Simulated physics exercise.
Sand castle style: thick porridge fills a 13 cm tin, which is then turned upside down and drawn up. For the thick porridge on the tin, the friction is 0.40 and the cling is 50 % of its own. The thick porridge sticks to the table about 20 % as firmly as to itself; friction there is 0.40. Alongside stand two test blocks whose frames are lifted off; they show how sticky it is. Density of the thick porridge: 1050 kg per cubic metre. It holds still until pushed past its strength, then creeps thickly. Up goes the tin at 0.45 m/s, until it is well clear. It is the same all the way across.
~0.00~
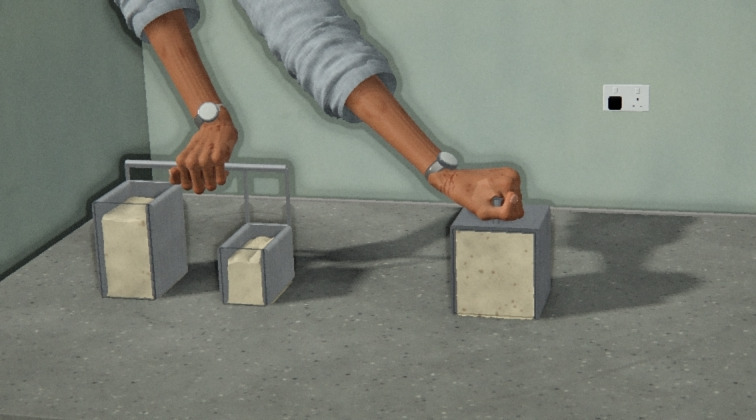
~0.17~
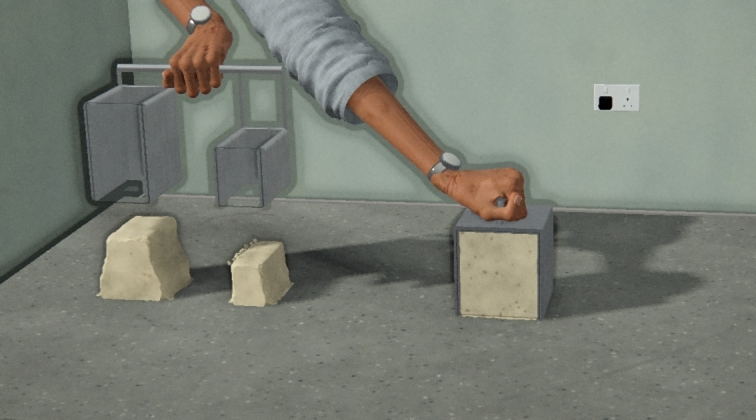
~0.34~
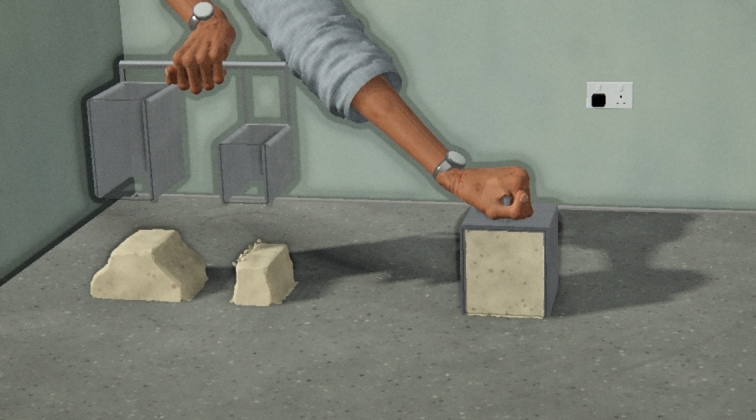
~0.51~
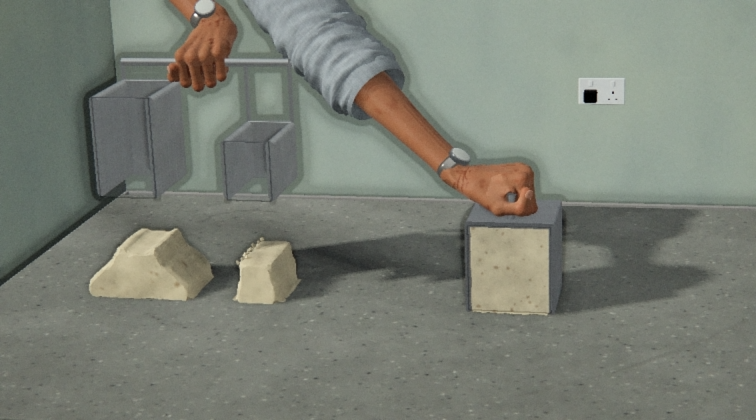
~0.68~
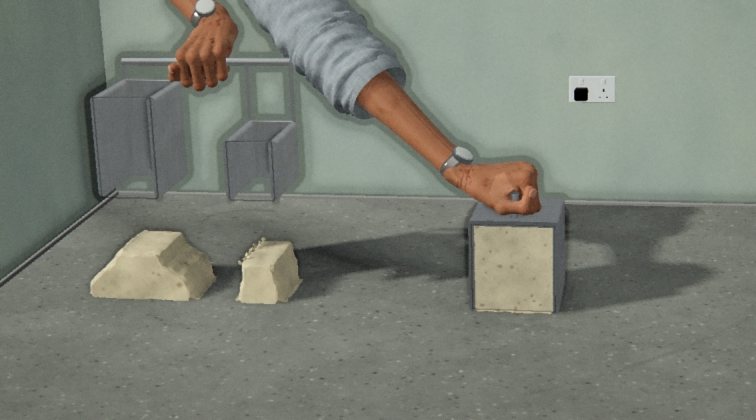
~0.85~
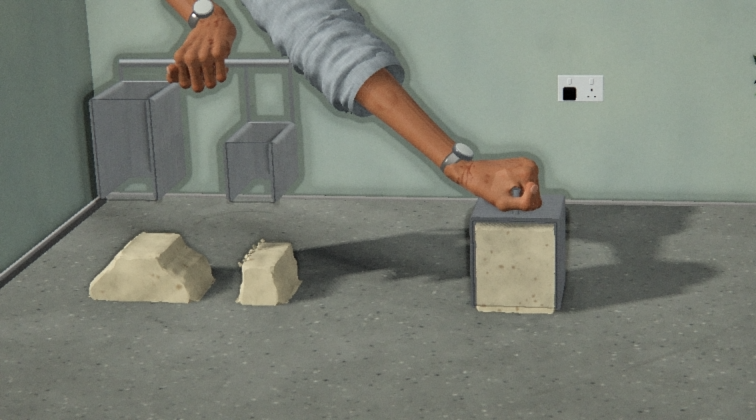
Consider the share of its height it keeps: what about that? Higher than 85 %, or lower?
Lower.
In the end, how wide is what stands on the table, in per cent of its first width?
I'd put it at some 210 %.
After 1.05 s, the tin is up by 9.0 cm.
After 1.28 s, the tin is up by 19 cm; what stands on the table is 68 % of the tin's depth.
After 1.51 s, the tin is up by 25 cm; what stands on the table is 65 % of the tin's depth.
After 1.75 s, the tin is up by 25 cm; what stands on the table is 64 % of the tin's depth.
After 1.90 s, at the end, the tin is up by 25 cm; what stands on the table is 64 % of the tin's depth.
